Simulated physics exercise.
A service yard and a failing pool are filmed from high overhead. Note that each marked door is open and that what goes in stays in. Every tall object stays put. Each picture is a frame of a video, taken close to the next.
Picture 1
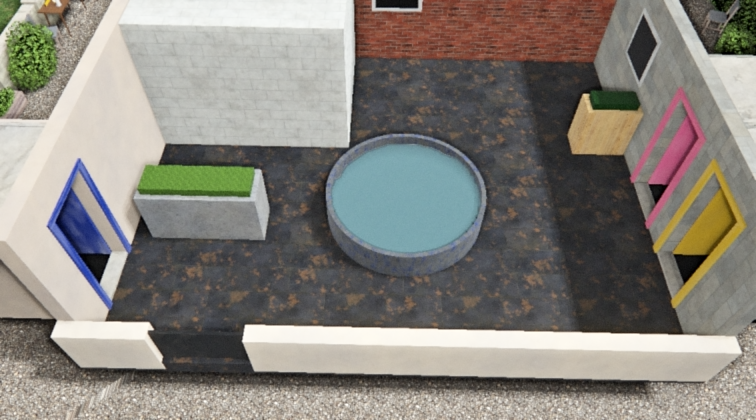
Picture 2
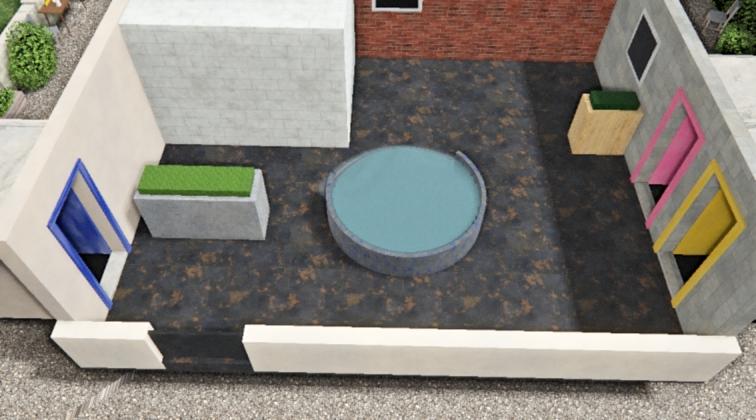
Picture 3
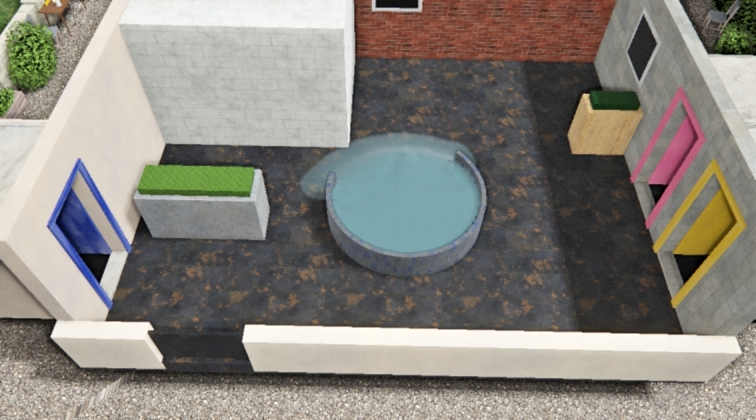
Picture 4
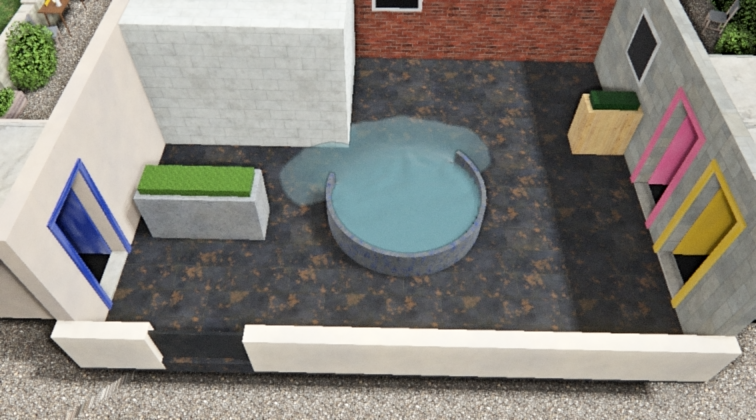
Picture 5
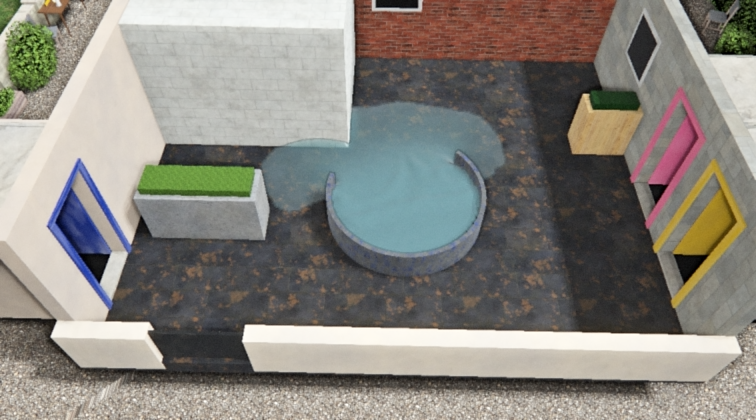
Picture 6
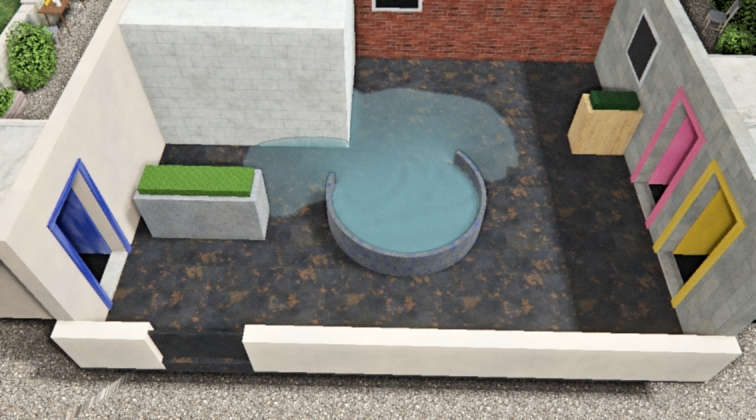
A round pool's far side opens and water pours out, spreading across the dark yard floor.
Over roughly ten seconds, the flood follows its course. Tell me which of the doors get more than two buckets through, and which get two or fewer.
My prediction: The blue door will keep to two buckets. The yellow door will keep to two buckets. The pink door will keep to two buckets.
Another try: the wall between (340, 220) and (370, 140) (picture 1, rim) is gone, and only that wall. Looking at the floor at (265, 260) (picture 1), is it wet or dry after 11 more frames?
At the point asked about: Soaked.
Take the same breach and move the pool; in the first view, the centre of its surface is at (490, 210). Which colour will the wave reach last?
That's the yellow-painted one.
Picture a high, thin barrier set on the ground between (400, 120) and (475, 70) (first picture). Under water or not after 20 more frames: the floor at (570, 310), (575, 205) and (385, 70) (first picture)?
Untouched; untouched; submerged.
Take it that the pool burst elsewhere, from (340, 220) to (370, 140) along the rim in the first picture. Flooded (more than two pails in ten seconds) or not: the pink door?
From what I can tell, pink sits short of it.
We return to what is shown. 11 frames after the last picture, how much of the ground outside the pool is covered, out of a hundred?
I'd put it at roughly 35 per cent.
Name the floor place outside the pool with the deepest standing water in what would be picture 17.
At about (362, 61).
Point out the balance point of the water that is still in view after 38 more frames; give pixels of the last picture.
Close to (422, 143), I reckon.
A moment on, water covers 30 % of the floor; the blue door not reached, the yellow door not reached, the pink door not reached.
Next, water covers 35 % of the floor; the blue door not reached, the yellow door not reached, the pink door not reached.
Then, water covers 40 % of the floor; the blue door wet at the sill, nothing in, the yellow door not reached, the pink door not reached.
Later, water covers 60 % of the floor; the blue door wet at the sill, nothing in, the yellow door not reached, the pink door not reached.
In the end, water covers 90 % of the floor; the blue door wet at the sill, nothing in, the yellow door wet at the sill, nothing in, the pink door wet at the sill, nothing in.
